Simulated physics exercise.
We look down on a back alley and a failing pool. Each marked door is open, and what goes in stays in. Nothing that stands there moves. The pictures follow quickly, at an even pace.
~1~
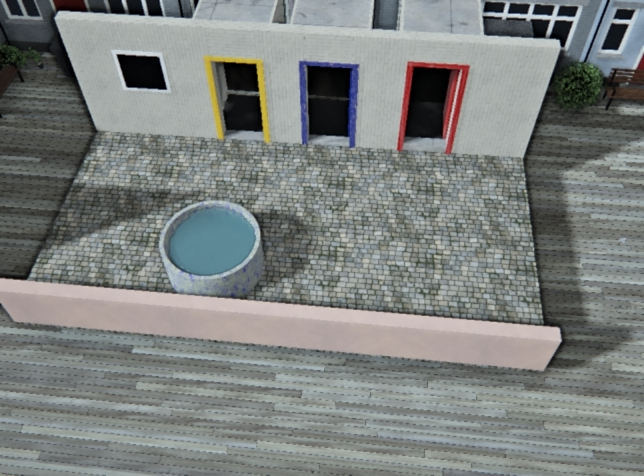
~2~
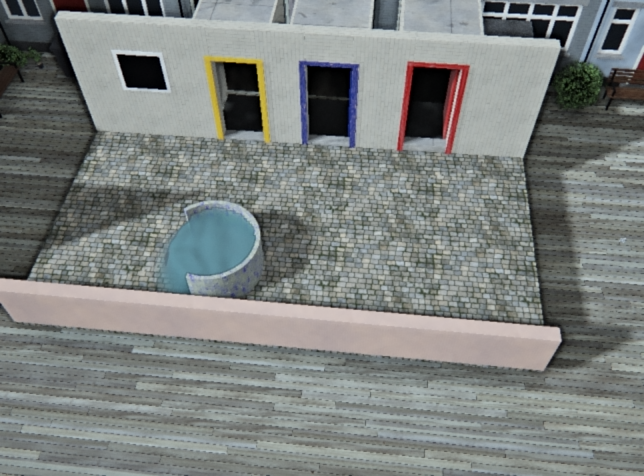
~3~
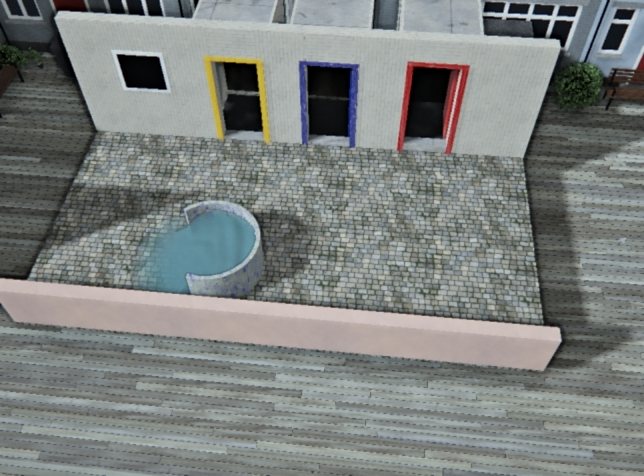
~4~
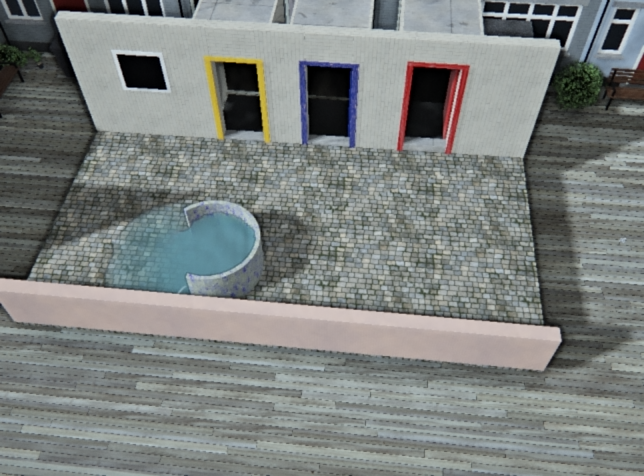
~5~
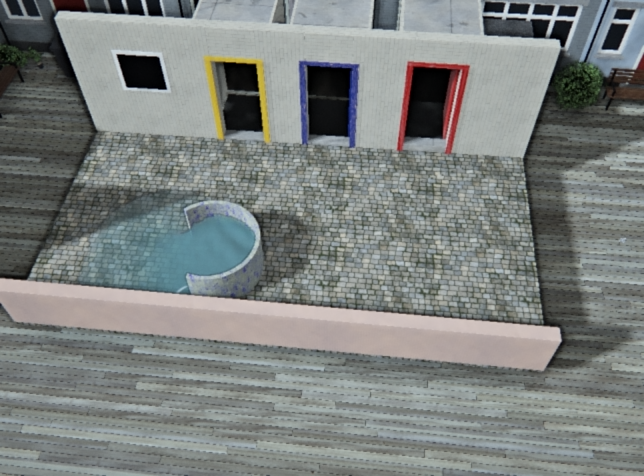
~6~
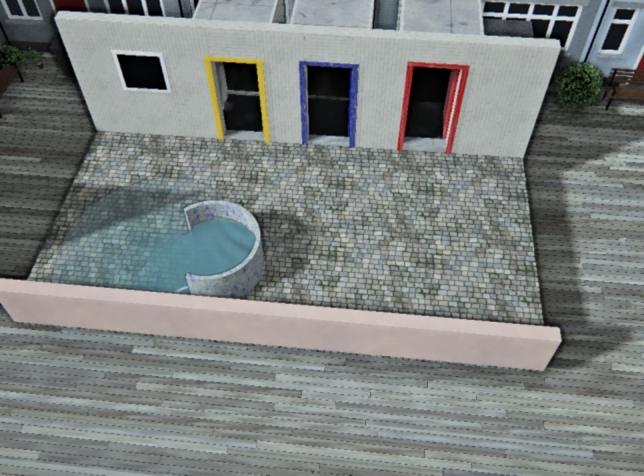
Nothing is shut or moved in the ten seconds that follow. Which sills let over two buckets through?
In the end: The blue door holds within the limit; the red door holds within the limit; the yellow door holds within the limit.
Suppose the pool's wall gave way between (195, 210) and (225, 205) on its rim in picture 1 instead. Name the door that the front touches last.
Last comes the red-painted one.
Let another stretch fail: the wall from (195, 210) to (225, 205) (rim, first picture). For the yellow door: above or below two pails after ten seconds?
The yellow one is over.
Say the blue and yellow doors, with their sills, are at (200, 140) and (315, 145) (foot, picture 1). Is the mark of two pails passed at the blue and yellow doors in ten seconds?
My reading: The blue door keeps below it, the yellow door keeps below it.
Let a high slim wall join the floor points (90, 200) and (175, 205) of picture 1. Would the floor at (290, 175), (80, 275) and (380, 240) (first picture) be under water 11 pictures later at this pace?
One after the other: Clear, under water, not flooded.
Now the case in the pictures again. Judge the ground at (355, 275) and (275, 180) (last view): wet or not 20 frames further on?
In that order: Covered, dry.
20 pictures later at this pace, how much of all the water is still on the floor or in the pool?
Some 34 per cent.
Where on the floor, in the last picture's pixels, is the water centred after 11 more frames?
Close to (154, 266).
A moment on, water covers 25 % of the floor; the blue door not reached, the red door not reached, the yellow door not reached.
Next, water covers 25 % of the floor; the blue door not reached, the red door not reached, the yellow door not reached.
Then, water covers 25 % of the floor; the blue door not reached, the red door not reached, the yellow door not reached.
Later, water covers 15 % of the floor; the blue door not reached, the red door not reached, the yellow door not reached.
In the end, water covers 0 % of the floor; the blue door not reached, the red door not reached, the yellow door not reached.
